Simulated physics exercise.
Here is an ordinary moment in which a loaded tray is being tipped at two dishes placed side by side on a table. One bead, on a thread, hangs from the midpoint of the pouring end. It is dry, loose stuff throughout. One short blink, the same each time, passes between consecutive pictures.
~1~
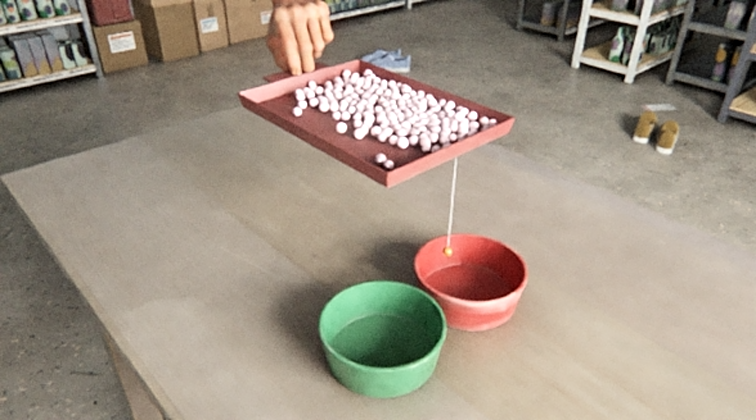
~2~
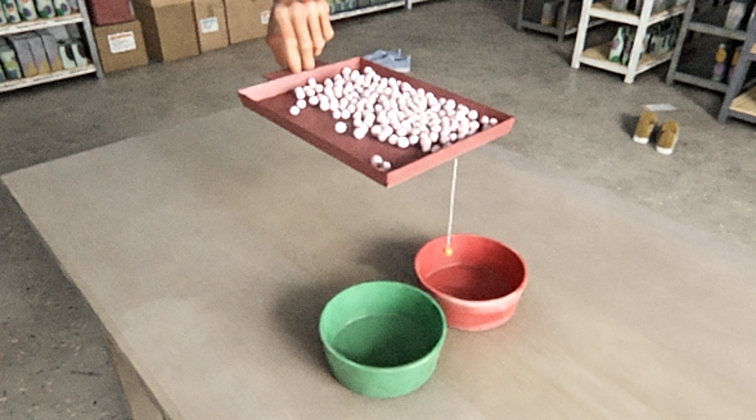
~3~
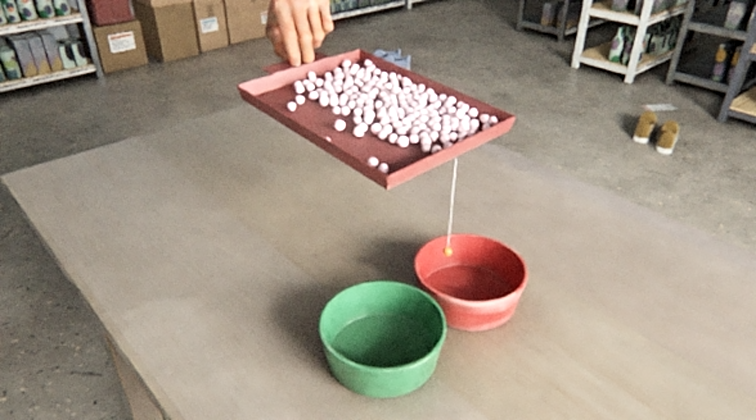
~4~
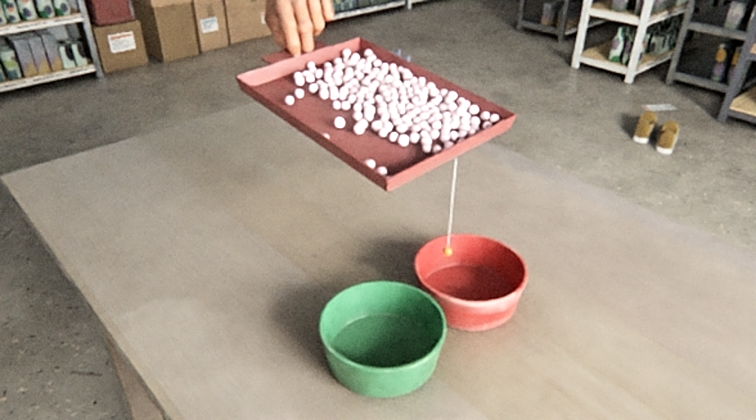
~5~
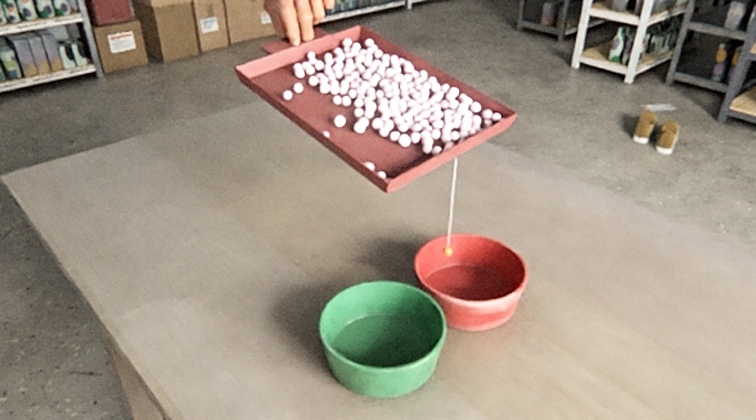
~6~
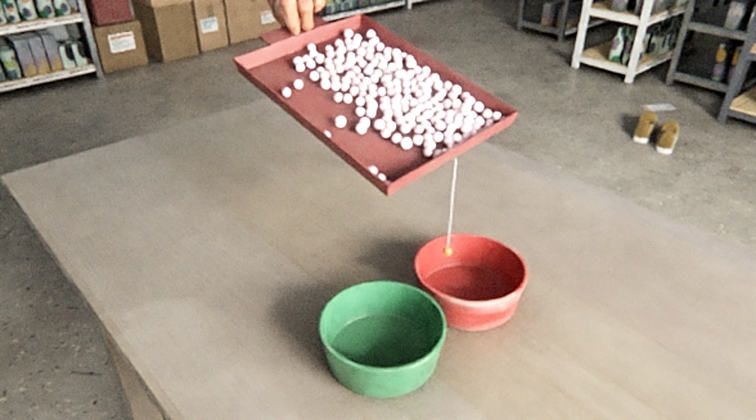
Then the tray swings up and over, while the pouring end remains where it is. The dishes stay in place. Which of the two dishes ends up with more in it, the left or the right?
The left one.
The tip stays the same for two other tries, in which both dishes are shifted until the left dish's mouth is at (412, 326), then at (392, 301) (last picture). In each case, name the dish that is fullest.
The dish to the left; the dish to the left.
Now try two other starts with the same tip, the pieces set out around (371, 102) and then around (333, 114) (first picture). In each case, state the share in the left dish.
Around 80 percent the first time and around 80 percent the second time.
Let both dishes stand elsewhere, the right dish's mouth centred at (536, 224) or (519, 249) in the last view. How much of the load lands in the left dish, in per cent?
Roughly 10 per cent, then roughly 70 per cent.
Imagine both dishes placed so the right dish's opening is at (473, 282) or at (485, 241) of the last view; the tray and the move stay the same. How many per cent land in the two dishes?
Result, in turn: 80 %, 80 %.
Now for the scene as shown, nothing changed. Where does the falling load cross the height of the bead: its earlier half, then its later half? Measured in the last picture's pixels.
The first part passes (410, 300); everything after passes (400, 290).
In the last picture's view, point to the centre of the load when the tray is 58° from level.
Look about (414, 151) in the last picture.
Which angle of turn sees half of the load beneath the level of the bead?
Roughly 80°.
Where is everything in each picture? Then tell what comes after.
Corners of the pouring end at (388, 171) and (510, 117), level; middle of the load at (393, 108), sugar pearls; left dish at (426, 370); right dish at (512, 306); bead on its thread at (447, 251), in the first picture.
Corners of the pouring end at (388, 171) and (510, 117), level; middle of the load at (394, 111), in the second picture.
Corners of the pouring end at (388, 173) and (511, 116), tipped barely, lowest at the left corner; middle of the load at (394, 103), in the third picture.
Corners of the pouring end at (388, 176) and (512, 114), tipped a little, lowest at the left corner; middle of the load at (394, 97), a stray few on the move, in the fourth picture.
Corners of the pouring end at (388, 179) and (513, 113), tipped a little, lowest at the left corner; middle of the load at (395, 92), a small part on the move, in the fifth picture.
Corners of the pouring end at (389, 182) and (514, 111), tipped a little, lowest at the left corner; middle of the load at (397, 89), nearly all on the move; left dish at (426, 370); right dish at (512, 306), in the sixth picture.
Soon, tray tipped steeply; most on the tray; a small part in the left dish; a stray few in the right dish; a stray few outside both; a small part in the air.
A while on, tray tipped right over; a small part on the tray; about two thirds in the left dish; a small part in the right dish; a small part outside both; a small part in the air.
Towards the end, tray tipped past a quarter turn; most in the left dish; a small part in the right dish; a small part outside both.
Finally, tray tipped past a quarter turn; most in the left dish; a small part in the right dish; a small part outside both.
